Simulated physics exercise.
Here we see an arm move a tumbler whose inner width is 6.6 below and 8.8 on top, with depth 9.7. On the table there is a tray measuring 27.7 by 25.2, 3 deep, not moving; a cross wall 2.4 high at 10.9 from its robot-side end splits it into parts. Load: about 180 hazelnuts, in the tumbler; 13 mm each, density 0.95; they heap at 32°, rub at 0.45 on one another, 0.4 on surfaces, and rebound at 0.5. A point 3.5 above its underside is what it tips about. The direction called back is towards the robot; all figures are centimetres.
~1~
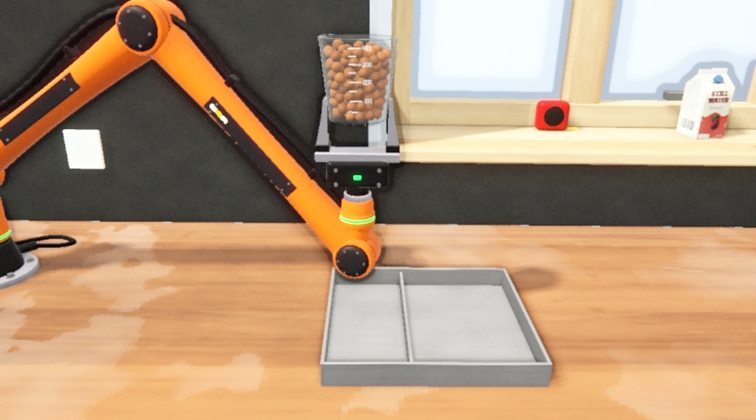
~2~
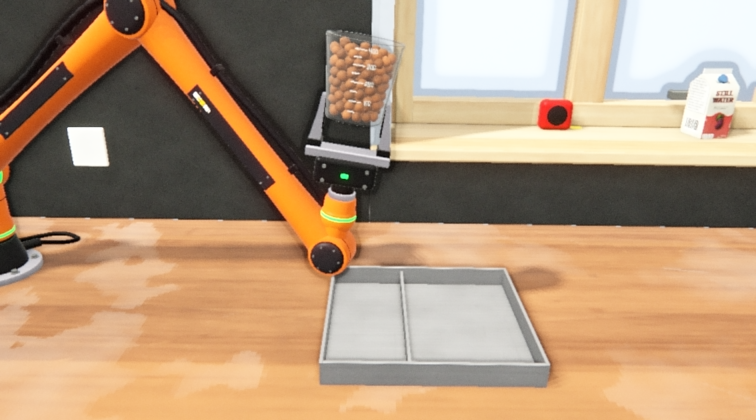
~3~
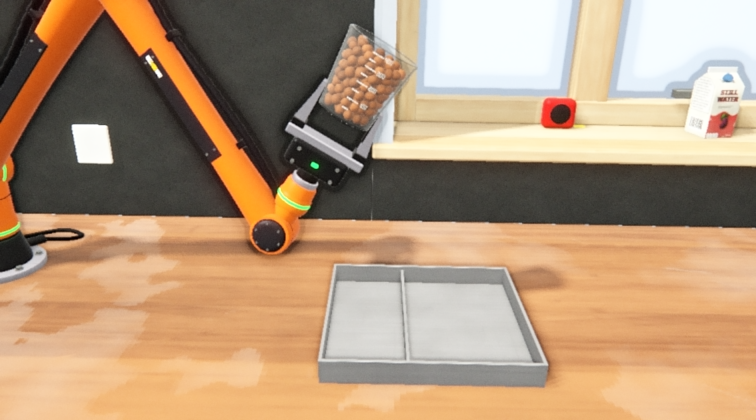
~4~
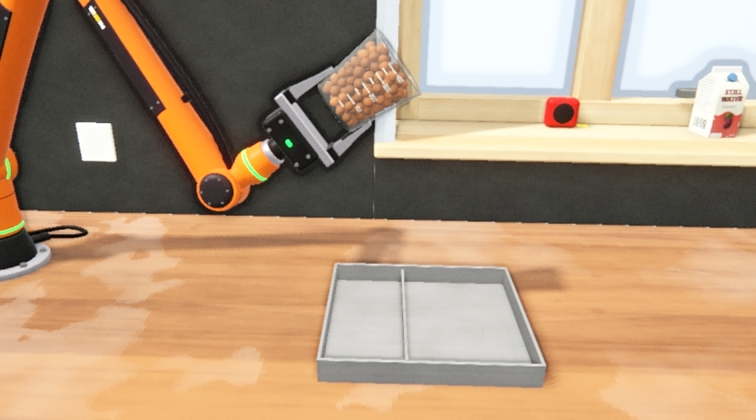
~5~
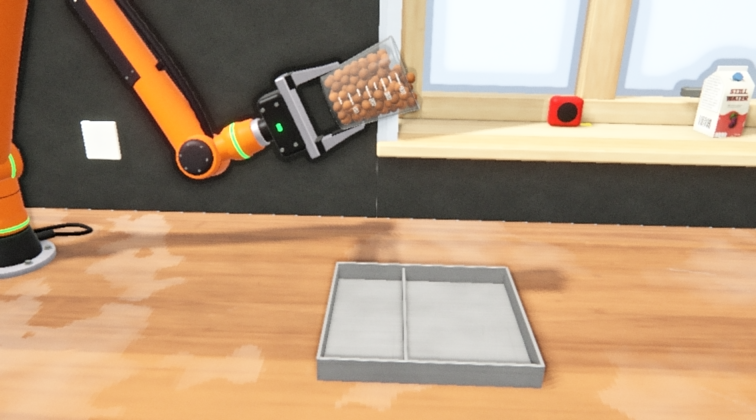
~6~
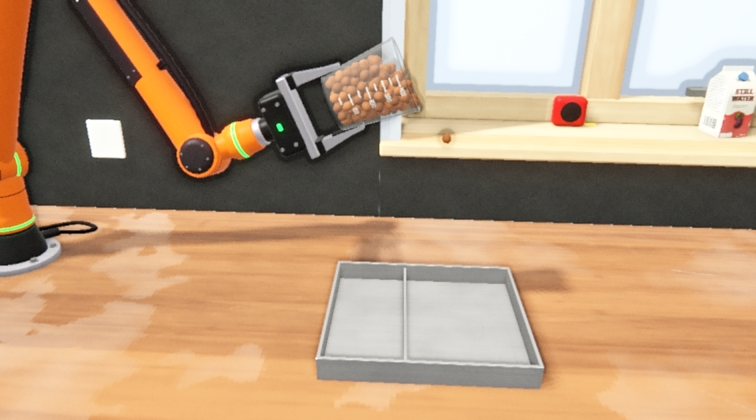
An orange robot arm holds a clear tumbler full of brown hazelnuts above a wooden table against a dark wall, seen from the front and slightly above. A grey tray divided in two sits below, with a red device and a milk carton on the pale windowsill at right. The arm draws back left as it tilts the tumbler steeply rightward, and one nut leaves the rim, while the view shifts very slightly.
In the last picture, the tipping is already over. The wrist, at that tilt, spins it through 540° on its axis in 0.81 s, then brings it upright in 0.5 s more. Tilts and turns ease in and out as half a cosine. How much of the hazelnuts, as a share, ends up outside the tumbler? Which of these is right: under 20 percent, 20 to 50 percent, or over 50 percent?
The right one is under 20 percent.
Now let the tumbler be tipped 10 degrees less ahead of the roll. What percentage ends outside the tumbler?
It comes to around 5 percent.
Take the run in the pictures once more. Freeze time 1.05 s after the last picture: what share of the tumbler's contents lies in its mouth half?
I reckon roughly 50 per cent.
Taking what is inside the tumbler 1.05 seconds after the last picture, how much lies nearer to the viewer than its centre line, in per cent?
Around 45 %.
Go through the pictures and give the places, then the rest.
The first picture shows the tumbler middle at (358, 80), upright; upper third of the load around (359, 57), from x 330 to 385, top at y 45; 181 in the tumbler.
The second picture shows the tumbler middle at (360, 81), tipped 9°; upper third of the load around (359, 57), from x 335 to 390, top at y 40.
The third picture shows the tumbler middle at (363, 82), tipped 30°; upper third of the load around (367, 62), from x 330 to 400, top at y 40.
The fourth picture shows the tumbler middle at (366, 86), tipped 54°; upper third of the load around (373, 68), from x 330 to 405, top at y 45.
The fifth picture shows the tumbler middle at (368, 88), tipped 66°; upper third of the load around (373, 73), from x 330 to 410, top at y 55.
The sixth picture shows the tumbler middle at (368, 89), tipped 67°; upper third of the load around (373, 76), from x 330 to 445, top at y 60; 180 in the tumbler, 1 in flight or on a rim.
Then, 0.52 s on, tipped 67°, highest piece 39 above the table; 171 in the tumbler, 3 in the far-side part, 7 in flight or on a rim.
Then, 1.05 s on, tipped 36°, highest piece 38 above the table; 159 in the tumbler, 15 in the far-side part, 2 on the table or floor, 1 in the robot-side part, 4 in flight or on a rim.
Then, 1.51 s on, upright, highest piece 40 above the table; 159 in the tumbler, 18 in the far-side part, 2 in the robot-side part, 2 on the table or floor.
Then, 2.21 s on, upright, highest piece 40 above the table; 159 in the tumbler, 18 in the far-side part, 2 in the robot-side part, 2 on the table or floor.
In the end, 159 in the tumbler, 18 in the far-side part, 2 in the robot-side part, 2 on the table or floor. That is 12 % outside the tumbler.
